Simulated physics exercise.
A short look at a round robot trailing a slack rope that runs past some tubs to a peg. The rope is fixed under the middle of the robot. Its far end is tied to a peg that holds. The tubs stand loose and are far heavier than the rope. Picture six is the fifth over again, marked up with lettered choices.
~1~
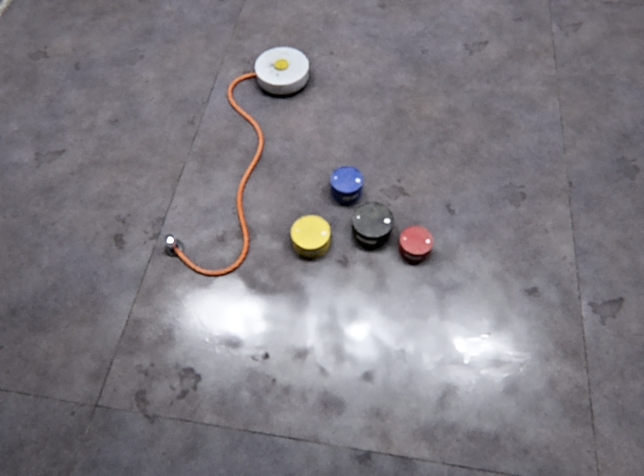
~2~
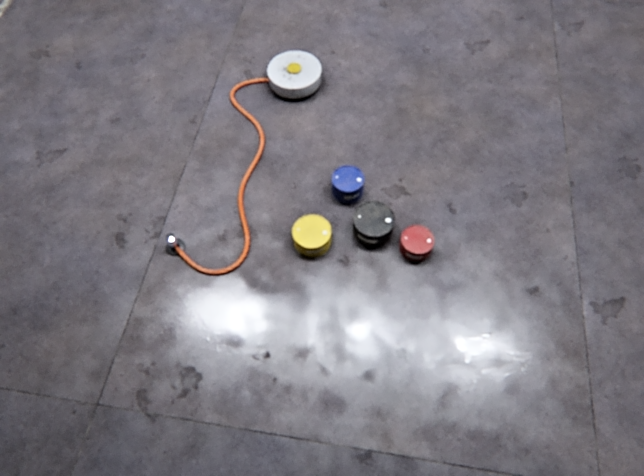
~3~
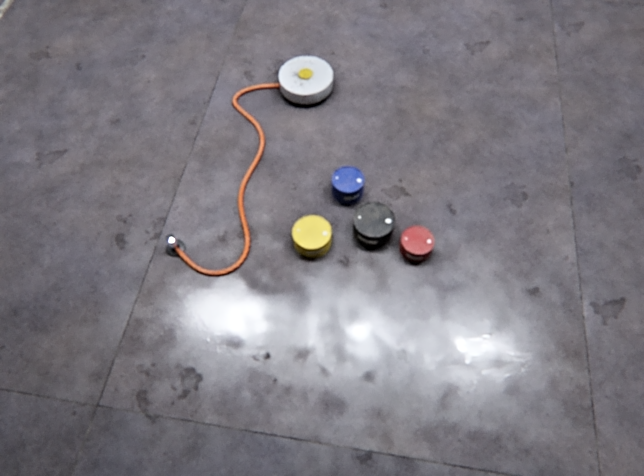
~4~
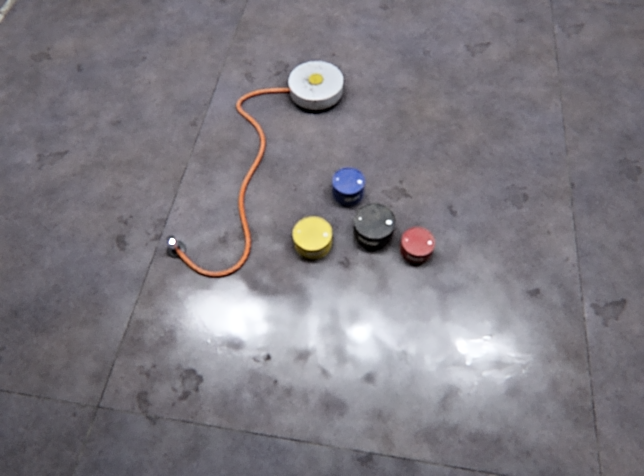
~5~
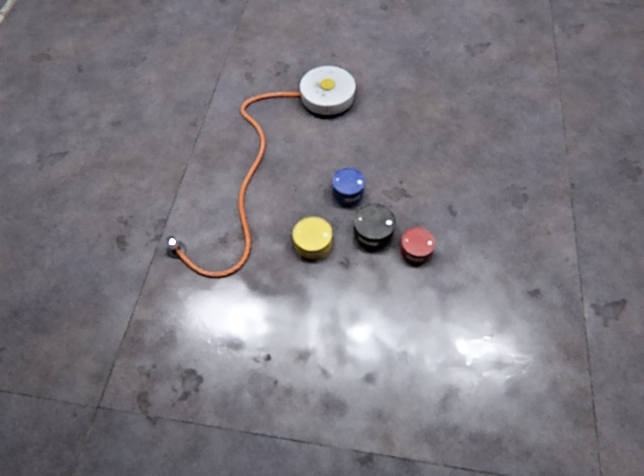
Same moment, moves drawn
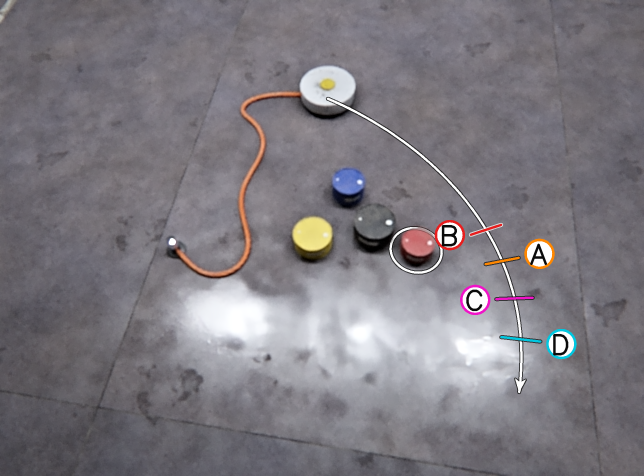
On a gray, stained floor, a round white robot tied by an orange cord to a small peg slid slowly a short way right and slightly downward, while the blue, black, yellow and red tubs stayed still.
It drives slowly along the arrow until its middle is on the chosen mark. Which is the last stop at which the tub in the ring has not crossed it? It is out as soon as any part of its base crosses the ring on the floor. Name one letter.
Up to mark D.
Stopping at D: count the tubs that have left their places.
By then, one.
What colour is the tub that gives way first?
The blue tub.
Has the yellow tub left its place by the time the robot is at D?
By then, no.
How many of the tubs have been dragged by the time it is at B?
The count is none.
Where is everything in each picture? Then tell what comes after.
The first picture shows robot (282, 72); peg (172, 243); black tub (372, 225).
The second picture shows robot (295, 76); blue tub (348, 185).
The third picture shows robot (306, 81); yellow tub (312, 237).
The fourth picture shows robot (316, 87); black tub (374, 226).
The fifth picture shows robot (328, 92); red tub (417, 246); yellow tub (313, 238); peg (174, 245).
On the marked copy, A at (502, 261); B at (486, 230); C at (515, 298); D at (521, 339); the ring at (416, 250); the route from (328, 99) via (467, 202) to (519, 392).
Taking D. A third of the way, robot (417, 144); red tub (417, 246).
Two thirds of the way, robot (493, 230); red tub (417, 246).
When it is over, robot (525, 335); blue tub (347, 202); red tub (417, 246); the red tub is still in its ring.
As for the rest, A is safe but short; B is safe but short; C is safe but short.
